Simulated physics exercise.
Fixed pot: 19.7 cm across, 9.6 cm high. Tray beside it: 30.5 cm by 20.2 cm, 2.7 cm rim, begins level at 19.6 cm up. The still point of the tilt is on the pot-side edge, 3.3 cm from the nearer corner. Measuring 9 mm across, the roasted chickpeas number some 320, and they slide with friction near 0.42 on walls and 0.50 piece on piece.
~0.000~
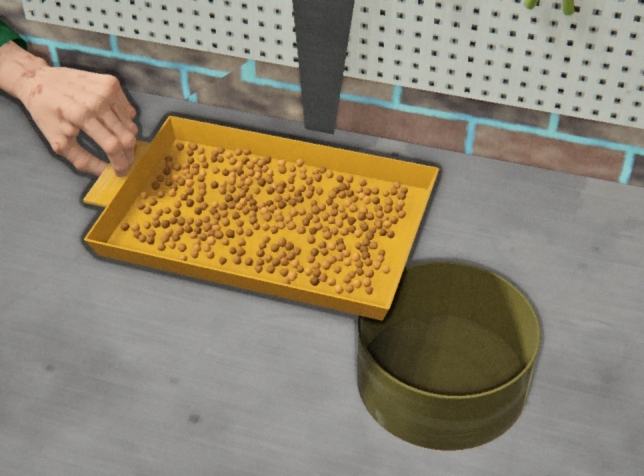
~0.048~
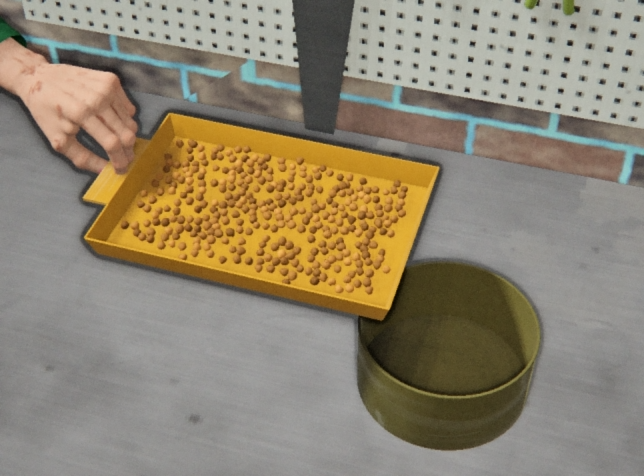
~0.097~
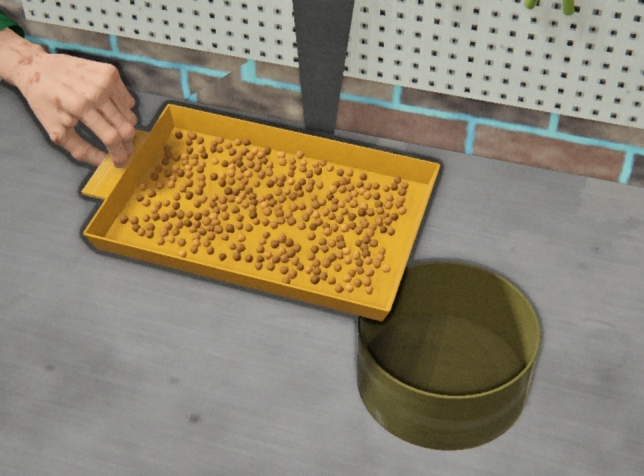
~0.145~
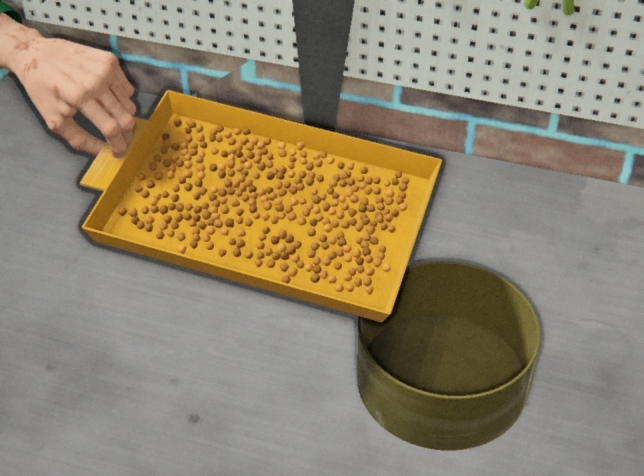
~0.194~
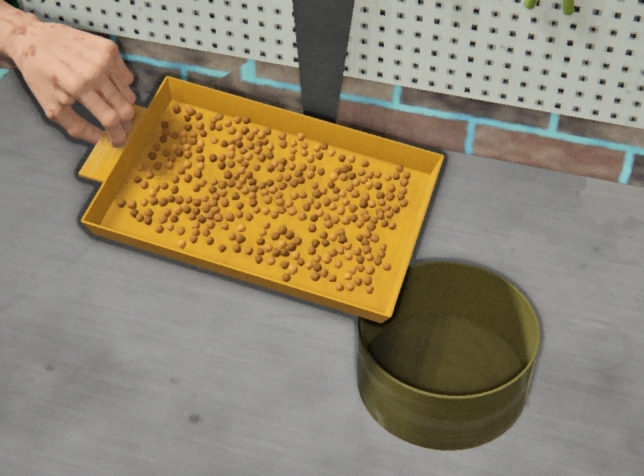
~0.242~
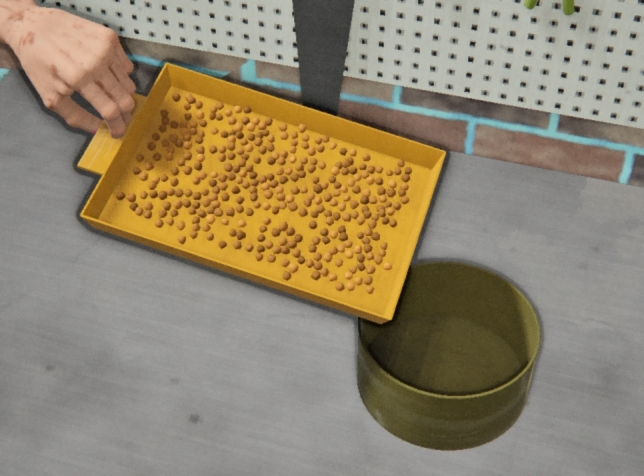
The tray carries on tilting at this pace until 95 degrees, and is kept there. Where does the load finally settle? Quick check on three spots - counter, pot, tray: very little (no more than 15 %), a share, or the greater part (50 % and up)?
Counter - the greater part; pot - very little; left on the tray - very little.
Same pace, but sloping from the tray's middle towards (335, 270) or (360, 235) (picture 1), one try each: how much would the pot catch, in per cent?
Approximately 25 percent, then 85 percent.
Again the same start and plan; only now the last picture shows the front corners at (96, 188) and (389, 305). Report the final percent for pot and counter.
The pot gets 70 and the counter 30.
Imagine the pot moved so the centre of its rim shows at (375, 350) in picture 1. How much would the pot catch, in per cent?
With the pot there, close to 50 per cent.
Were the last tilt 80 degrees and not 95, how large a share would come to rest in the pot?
The pot would get around 0 per cent.
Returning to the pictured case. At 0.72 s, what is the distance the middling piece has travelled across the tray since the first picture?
7 cm.
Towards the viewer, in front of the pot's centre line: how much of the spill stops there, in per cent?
I'd put it at around 100 per cent.
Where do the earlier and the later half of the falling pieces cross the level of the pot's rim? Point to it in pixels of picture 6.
I'd mark about (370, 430) for the first half, then (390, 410) for the second.
Then, at 0.72 s, tilt 53 degrees; the tray holds 100 %, the pot 0 %.
Then, at 1.04 s, tilt 79 degrees; the tray holds 90 %, the pot 0 %.
After 1.45 s, tilt 95 degrees; the tray holds 15 %, the pot 0 %.
At rest (2.5 s), counter 100 %, pot 0 %, tray 0 %.
